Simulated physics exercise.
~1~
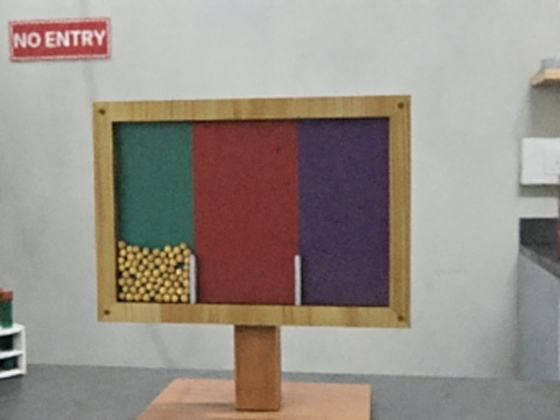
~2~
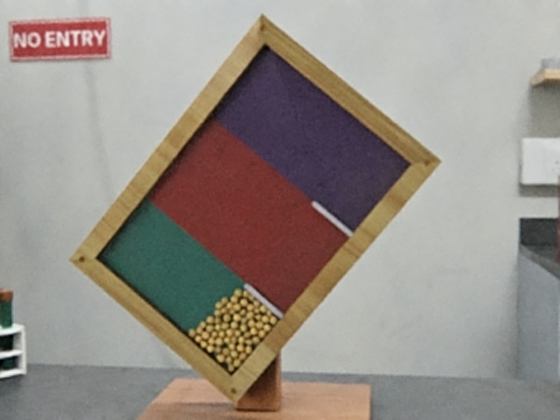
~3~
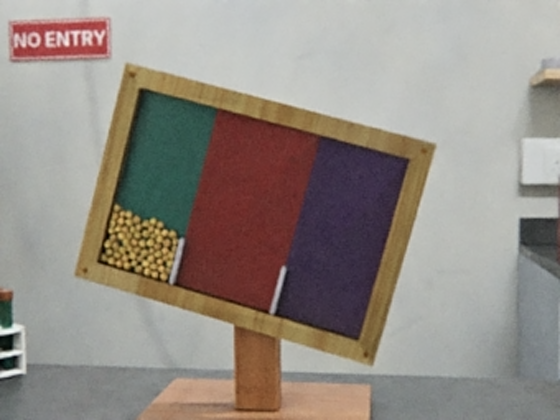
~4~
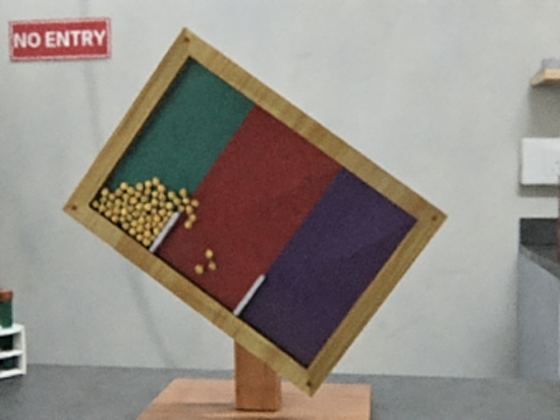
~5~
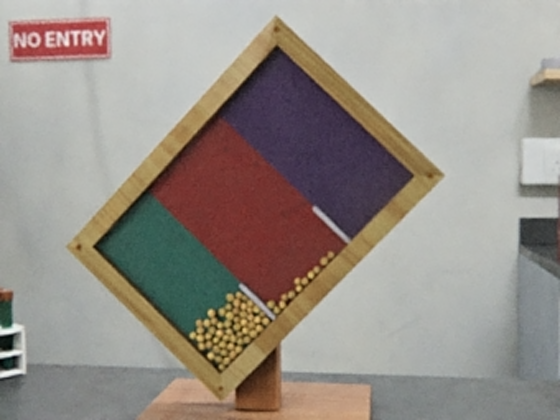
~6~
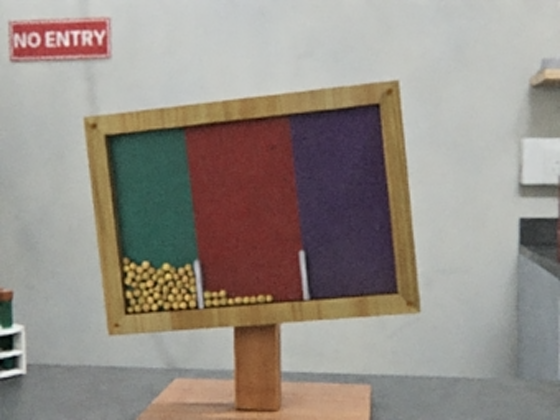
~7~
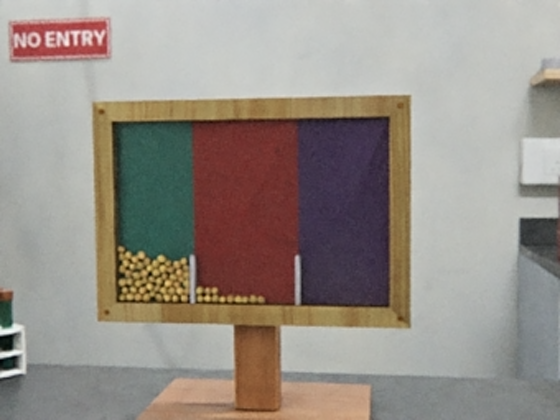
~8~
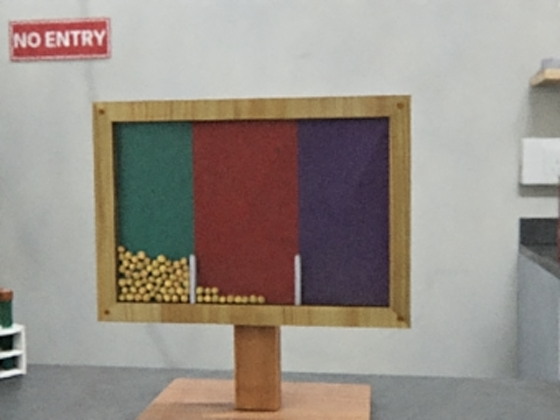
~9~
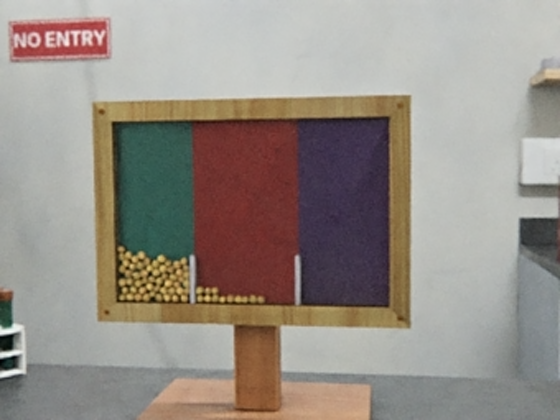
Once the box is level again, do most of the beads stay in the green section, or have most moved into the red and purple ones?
Most of the beads stay in the green section. A smaller share ends up in a low row in the red one, and the purple one is left empty.
